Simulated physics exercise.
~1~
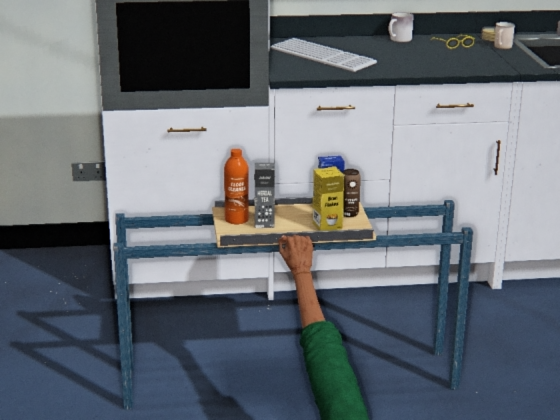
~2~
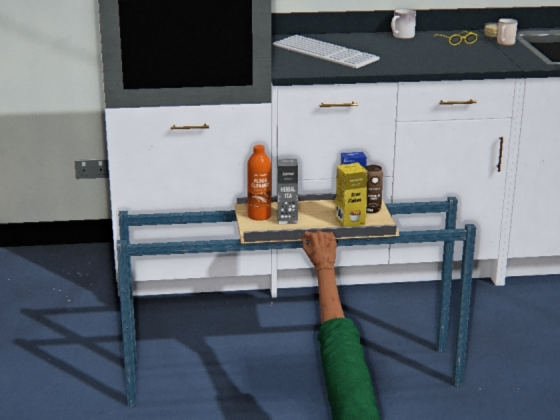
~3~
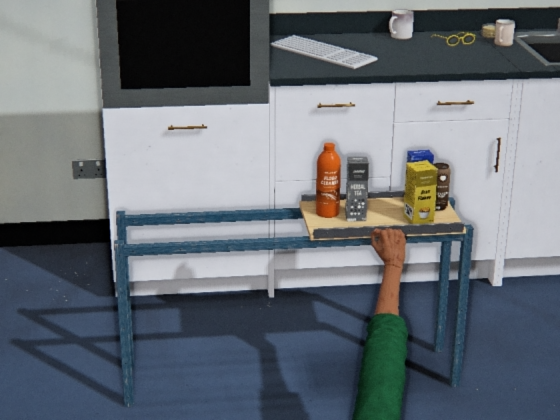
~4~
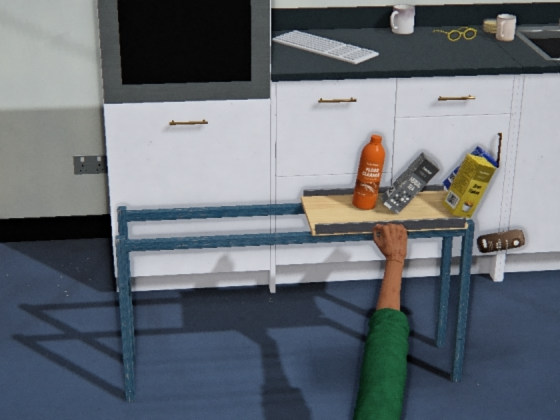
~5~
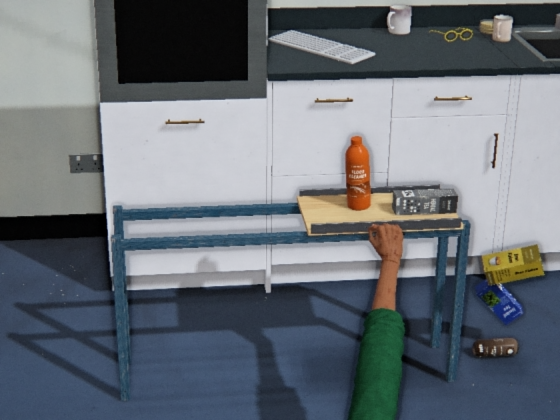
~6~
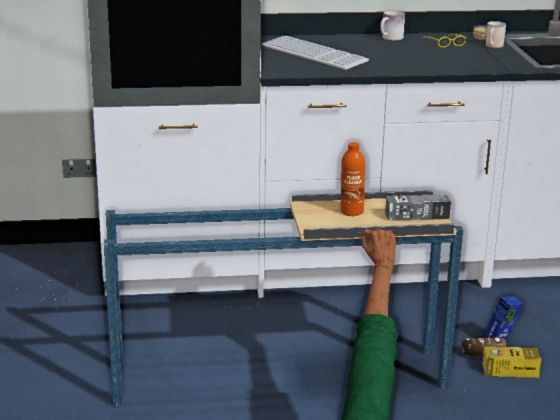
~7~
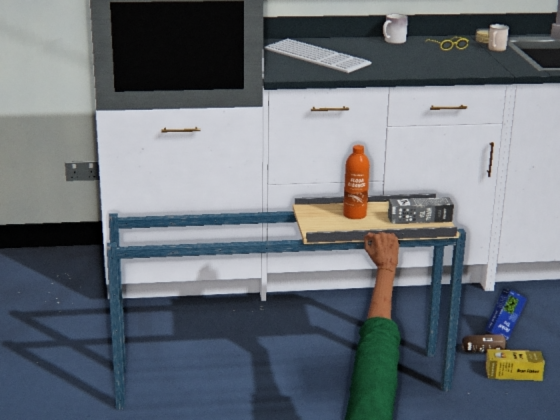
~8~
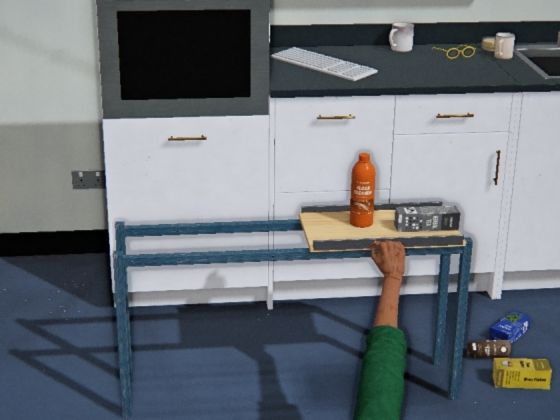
At the start, an orange bottle, a grey carton, a blue carton, a yellow carton and a brown can stand on a wooden tray resting on a blue frame before kitchen cabinets. A hand in a green sleeve grips the tray's front edge and slides it right. At the right end of the frame the tray stops, and the cartons tip rightward as the brown can drops off. The yellow and blue cartons tumble to the floor after it, while the grey carton topples onto its side. Finally, the bottle still stands beside the fallen grey carton on the tray.
